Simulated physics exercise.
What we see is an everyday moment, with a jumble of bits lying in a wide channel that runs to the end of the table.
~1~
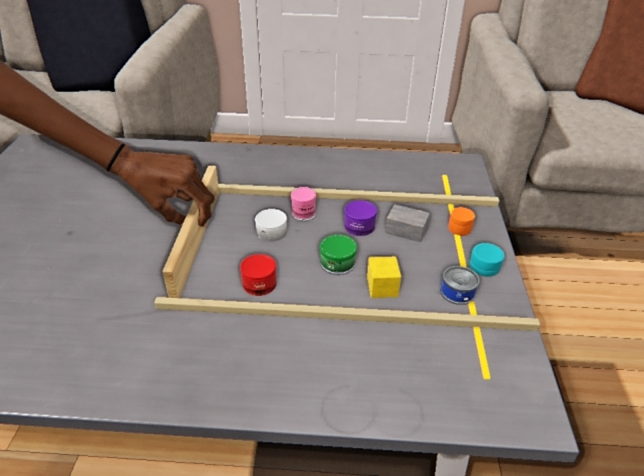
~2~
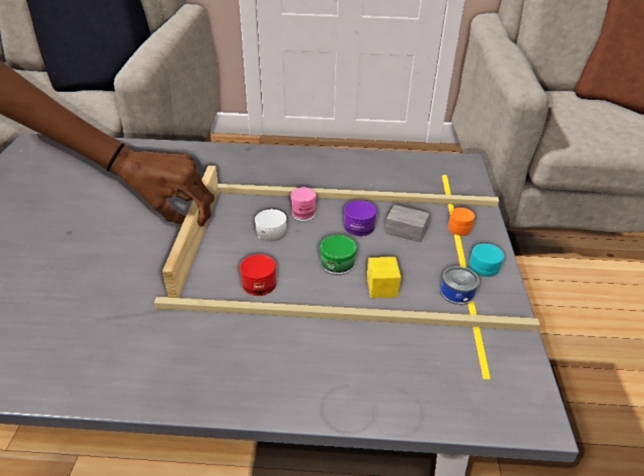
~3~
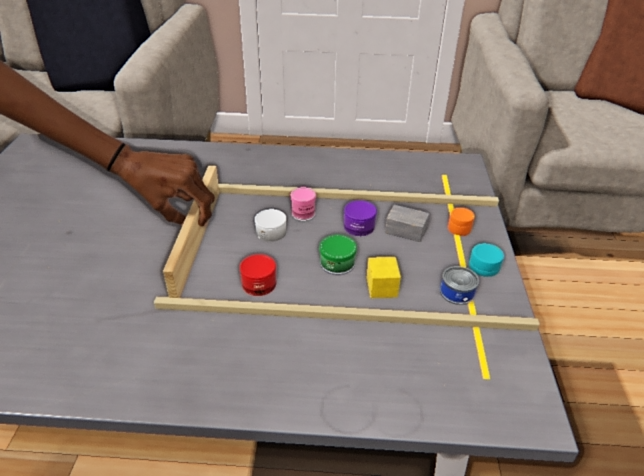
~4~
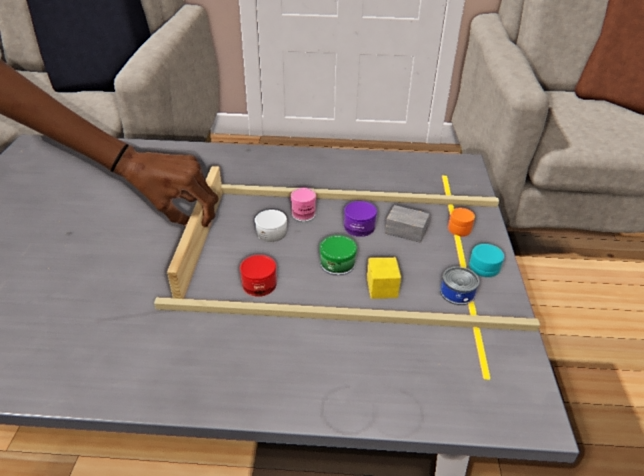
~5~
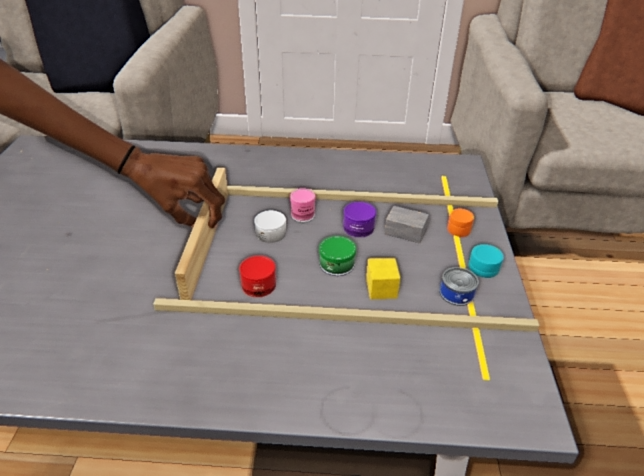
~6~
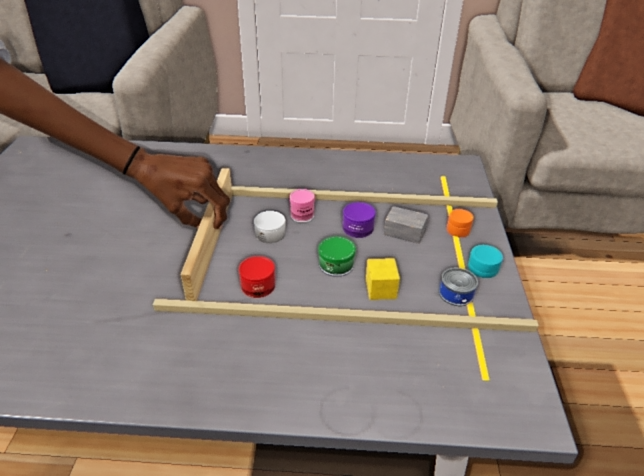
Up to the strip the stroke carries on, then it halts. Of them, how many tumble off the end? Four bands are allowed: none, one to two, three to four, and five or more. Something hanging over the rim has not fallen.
The answer is one to two.
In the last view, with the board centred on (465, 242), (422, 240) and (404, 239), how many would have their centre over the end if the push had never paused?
3, 0 and 0.
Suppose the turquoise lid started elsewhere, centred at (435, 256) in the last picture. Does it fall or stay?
From that start, the turquoise lid stays.
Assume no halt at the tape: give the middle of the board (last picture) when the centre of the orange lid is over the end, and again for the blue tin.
About (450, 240), and about (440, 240) for the other.
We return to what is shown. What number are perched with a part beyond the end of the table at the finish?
Answer: 3.
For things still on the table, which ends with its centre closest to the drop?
Turquoise lid ends nearest.
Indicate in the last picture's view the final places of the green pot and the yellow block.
The green pot comes to rest close to (483, 264), while the yellow block rests close to (518, 285).
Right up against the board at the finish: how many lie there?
It adds up to 4.
A little later, none off yet; turquoise lid at rest near (485, 261); orange lid at rest near (460, 224); blue tin at rest near (458, 287).
Next, none off yet; turquoise lid at rest near (485, 261); orange lid at rest near (464, 223); blue tin moving near (468, 287).
When it is over, the number that fall off is one or two; down, blue tin and orange lid.
